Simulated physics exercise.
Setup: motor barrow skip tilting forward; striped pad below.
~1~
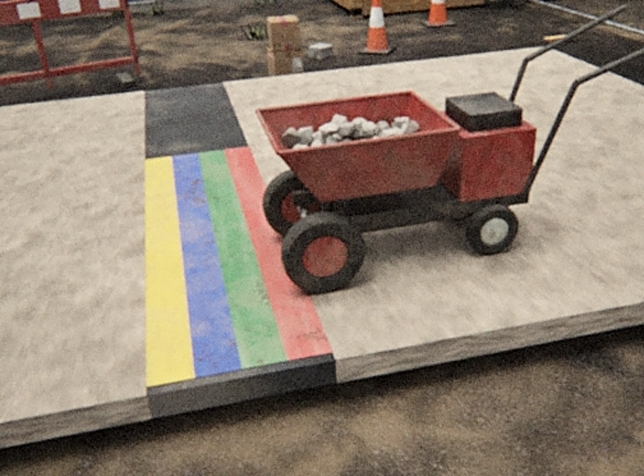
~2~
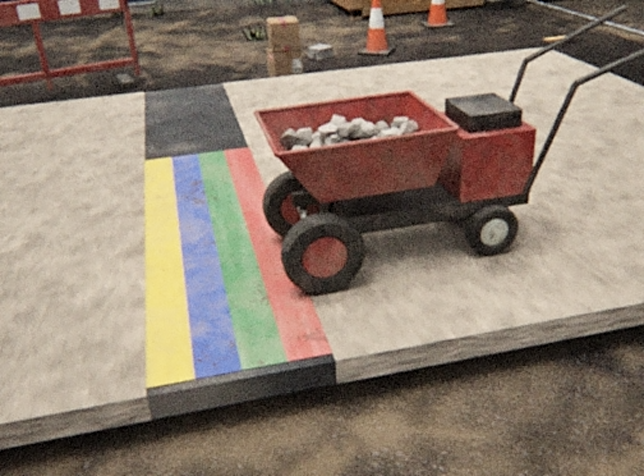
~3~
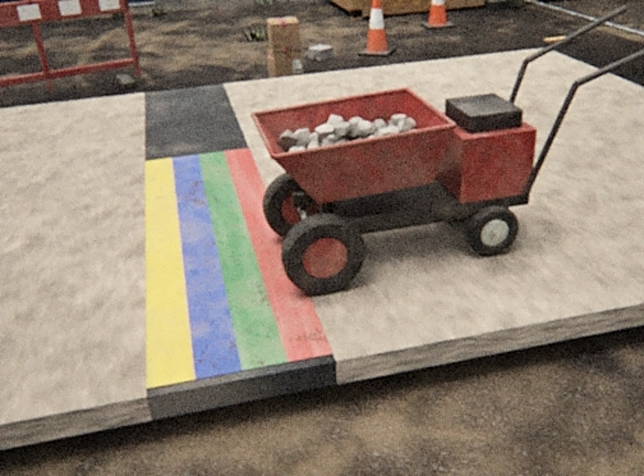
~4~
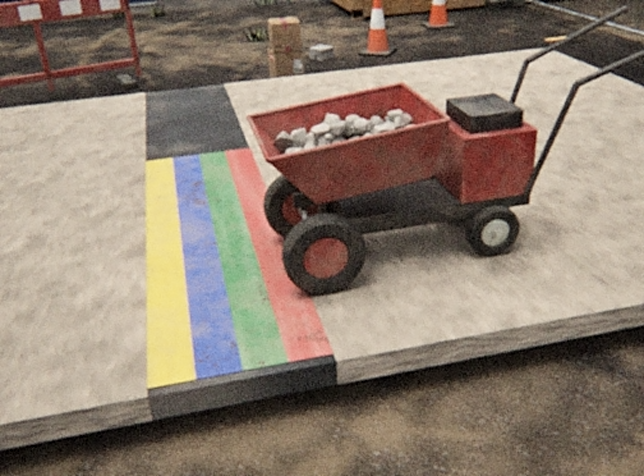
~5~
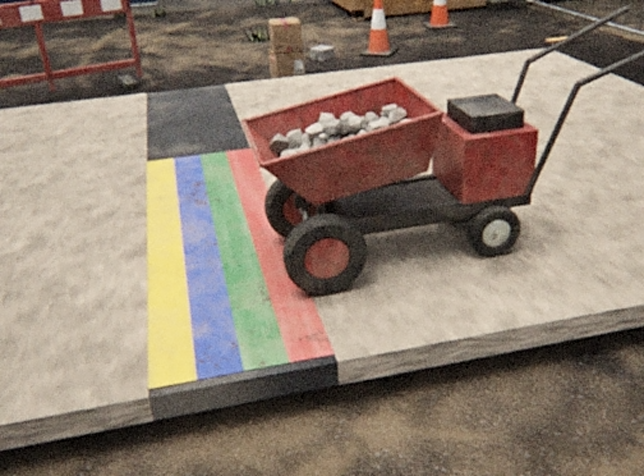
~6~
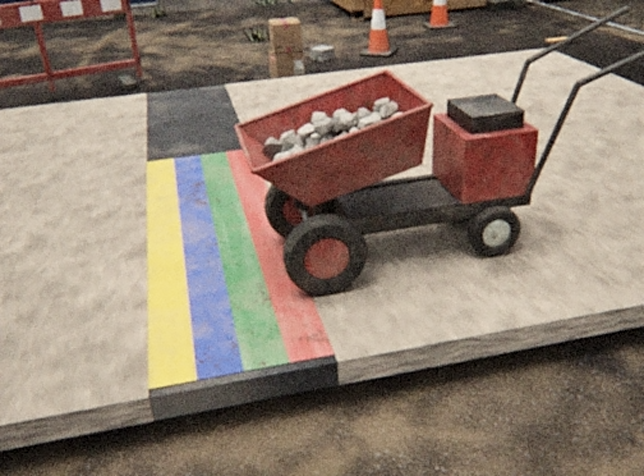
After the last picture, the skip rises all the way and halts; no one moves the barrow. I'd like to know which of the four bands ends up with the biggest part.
The biggest part ends up on the yellow band.
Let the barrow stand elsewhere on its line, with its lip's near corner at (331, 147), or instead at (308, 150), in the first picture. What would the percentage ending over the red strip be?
About 0 % and about 0 %.
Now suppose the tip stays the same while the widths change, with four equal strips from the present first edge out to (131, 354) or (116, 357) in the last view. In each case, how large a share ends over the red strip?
Roughly 0 per cent first, then 0 per cent.
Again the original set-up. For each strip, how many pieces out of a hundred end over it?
Estimated shares: Red strip 0 %, green strip 0 %, blue strip 20 %, yellow strip 35 %.
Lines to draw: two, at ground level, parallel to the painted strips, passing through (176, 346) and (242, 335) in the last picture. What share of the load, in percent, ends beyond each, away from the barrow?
Estimate: 50 % and 90 %, respectively.
Just after the last frame, skip tipped steeply; every one in the skip.
A moment on, skip tipped right over; almost all in the skip; just a few over the blue strip; about a tenth over the yellow strip.
Further on, skip tipped right over; roughly a quarter in the skip; about a tenth over the blue strip; roughly a third over the yellow strip; roughly a quarter off the paint.
When it is over, skip tipped right over; about a tenth in the skip; not one over the red strip; just a few over the green strip; roughly a quarter over the blue strip; roughly a third over the yellow strip; roughly a quarter off the paint.
